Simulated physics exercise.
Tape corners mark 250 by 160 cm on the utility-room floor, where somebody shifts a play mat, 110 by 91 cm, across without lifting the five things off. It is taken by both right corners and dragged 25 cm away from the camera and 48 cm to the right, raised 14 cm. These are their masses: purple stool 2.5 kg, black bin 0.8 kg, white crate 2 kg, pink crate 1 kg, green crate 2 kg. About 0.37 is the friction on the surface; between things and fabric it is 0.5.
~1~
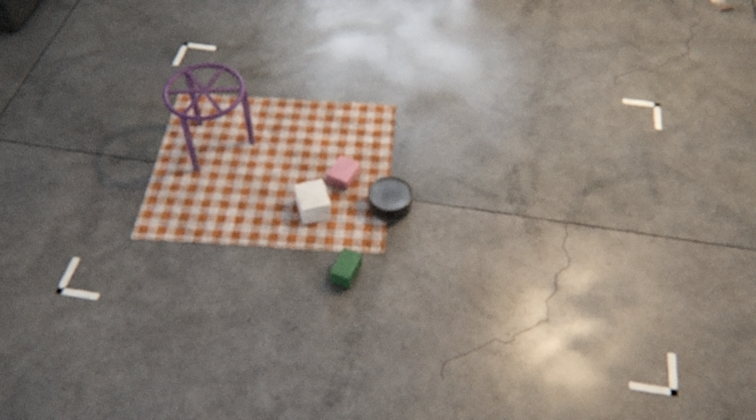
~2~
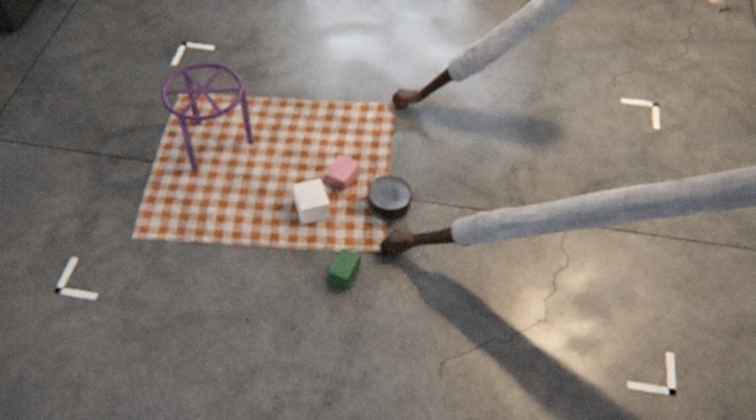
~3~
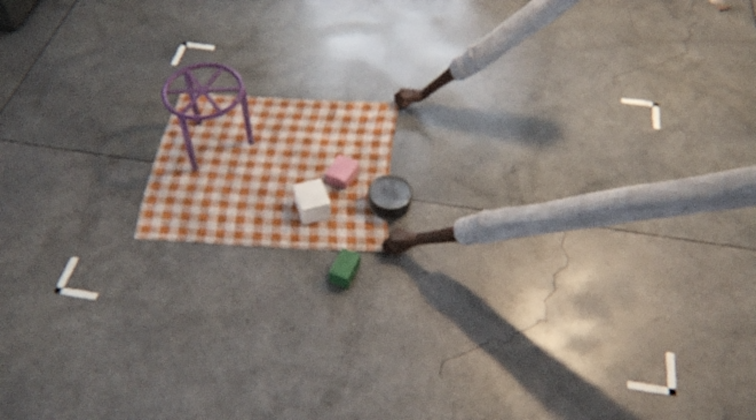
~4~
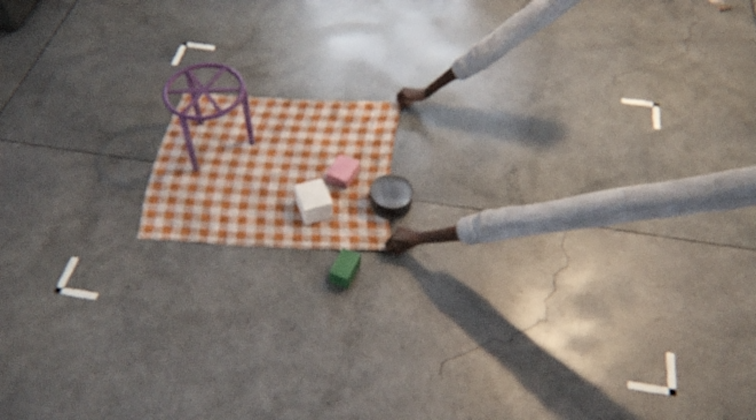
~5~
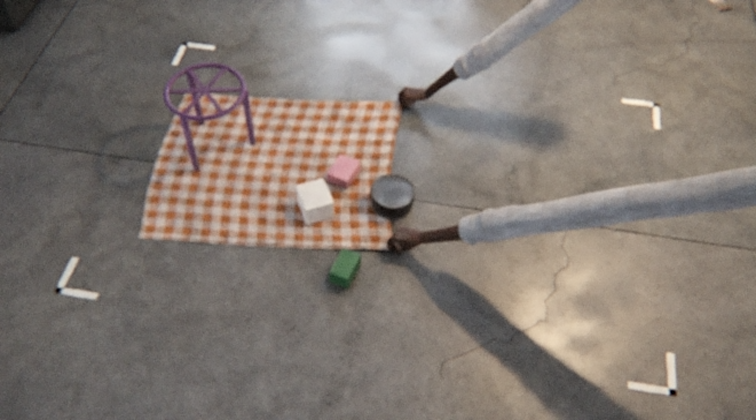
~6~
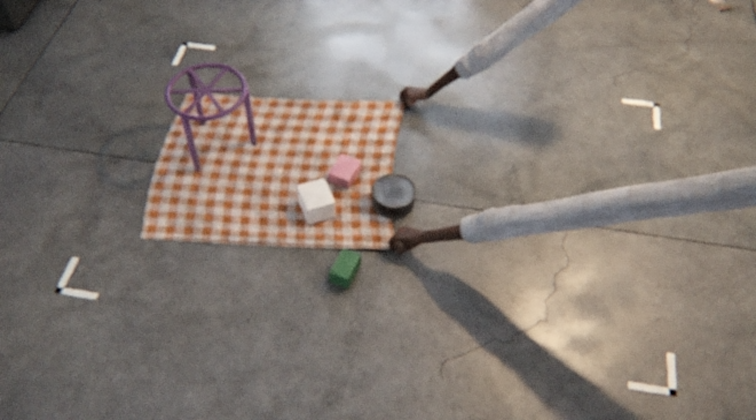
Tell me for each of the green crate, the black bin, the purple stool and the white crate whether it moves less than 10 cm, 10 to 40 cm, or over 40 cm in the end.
My call: Green crate moves less than 10 cm; black bin moves over 40 cm; purple stool moves over 40 cm; white crate moves over 40 cm.
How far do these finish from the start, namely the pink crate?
For the pink crate, 60 cm.
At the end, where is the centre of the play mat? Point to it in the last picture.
Midpoint, last view: Approx. (392, 144).
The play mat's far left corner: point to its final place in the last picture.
About (287, 78).
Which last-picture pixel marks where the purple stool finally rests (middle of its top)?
The top ends up close to (329, 74) in the last picture.
Next, middle of the play mat at (312, 159); black bin 20 cm off its start, white crate 20 cm off its start, purple stool 17 cm off its start.
Then, middle of the play mat at (345, 154); black bin lifted 4 cm, white crate 36 cm off its start, purple stool 33 cm off its start.
After that, middle of the play mat at (375, 148); white crate 52 cm off its start at (425, 171), black bin lifted 5 cm, purple stool 48 cm off its start at (311, 76).
Later, middle of the play mat at (392, 143); black bin on its side, 63 cm off its start, white crate 60 cm off its start, purple stool 56 cm off its start.
At the end, middle of the play mat at (392, 144); black bin on its side, 65 cm off its start at (528, 178), white crate 60 cm off its start at (442, 167), purple stool 56 cm off its start at (329, 74), green crate 0 cm off its start at (345, 263).
